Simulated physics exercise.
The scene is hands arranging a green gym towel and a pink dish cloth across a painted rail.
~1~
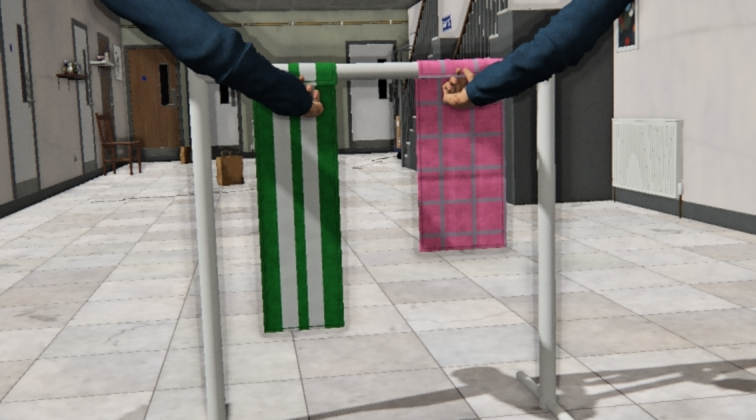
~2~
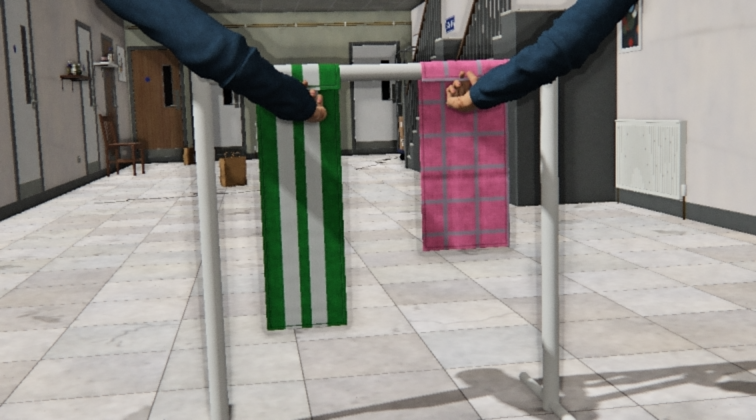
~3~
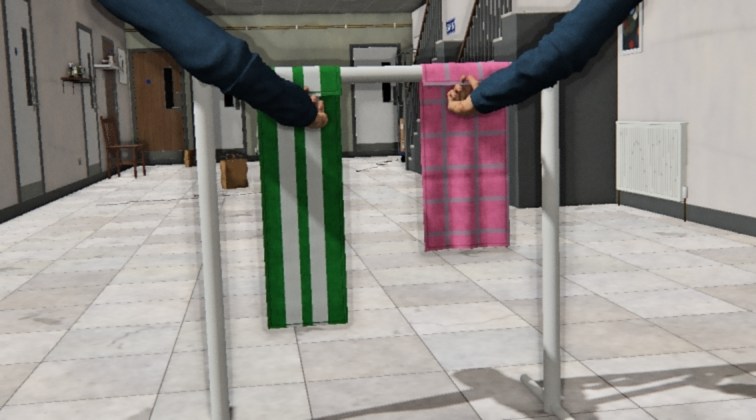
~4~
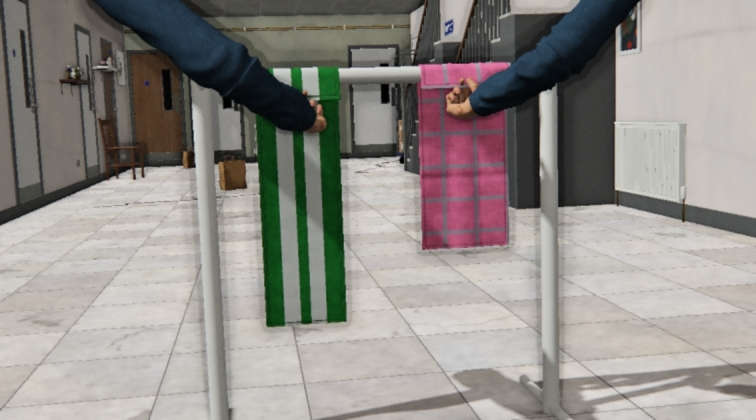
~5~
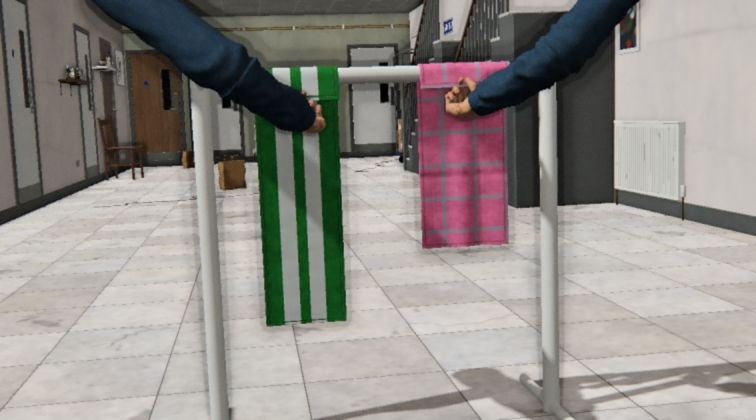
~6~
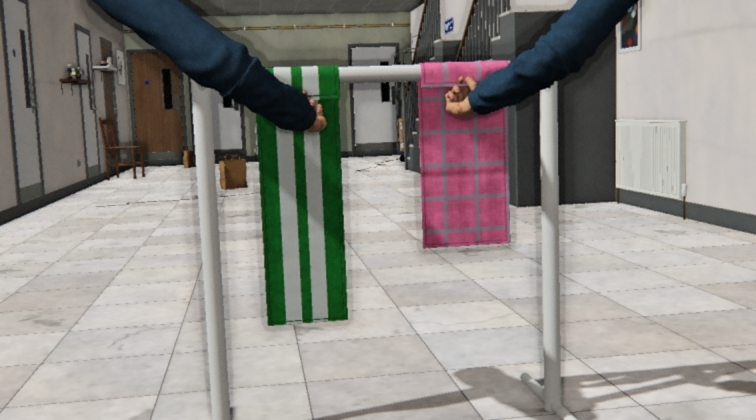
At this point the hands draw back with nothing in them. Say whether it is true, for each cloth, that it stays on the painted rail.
Green gym towel: False, it slides off; pink dish cloth: False, it slides off.
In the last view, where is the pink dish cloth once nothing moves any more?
It comes to rest around (472, 413).
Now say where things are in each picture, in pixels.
The first picture shows gym towel front hem (316, 80), back hem (324, 324); dish cloth front hem (434, 73), back hem (435, 246).
The second picture shows gym towel front hem (319, 85); dish cloth front hem (438, 76).
The third picture shows gym towel front hem (320, 91); dish cloth front hem (439, 81).
The fourth picture shows gym towel front hem (319, 95); dish cloth front hem (437, 84).
The fifth picture shows gym towel front hem (318, 95); dish cloth front hem (436, 83).
The sixth picture shows gym towel front hem (319, 95), back hem (328, 317), front far shorter than the back; dish cloth front hem (437, 82), back hem (438, 243), front far shorter than the back.
Then, 0.46 s after the last picture, gym towel clear of the rail and dropping near (307, 301); dish cloth clear of the rail and dropping near (468, 305).
Then, 0.70 s after the last picture, gym towel in a heap on the floor; dish cloth in a heap on the floor near (471, 412).
At rest, gym towel in a heap on the floor; dish cloth in a heap on the floor near (472, 413). The green gym towel slips to the floor and the pink dish cloth is pulled off by its long side.
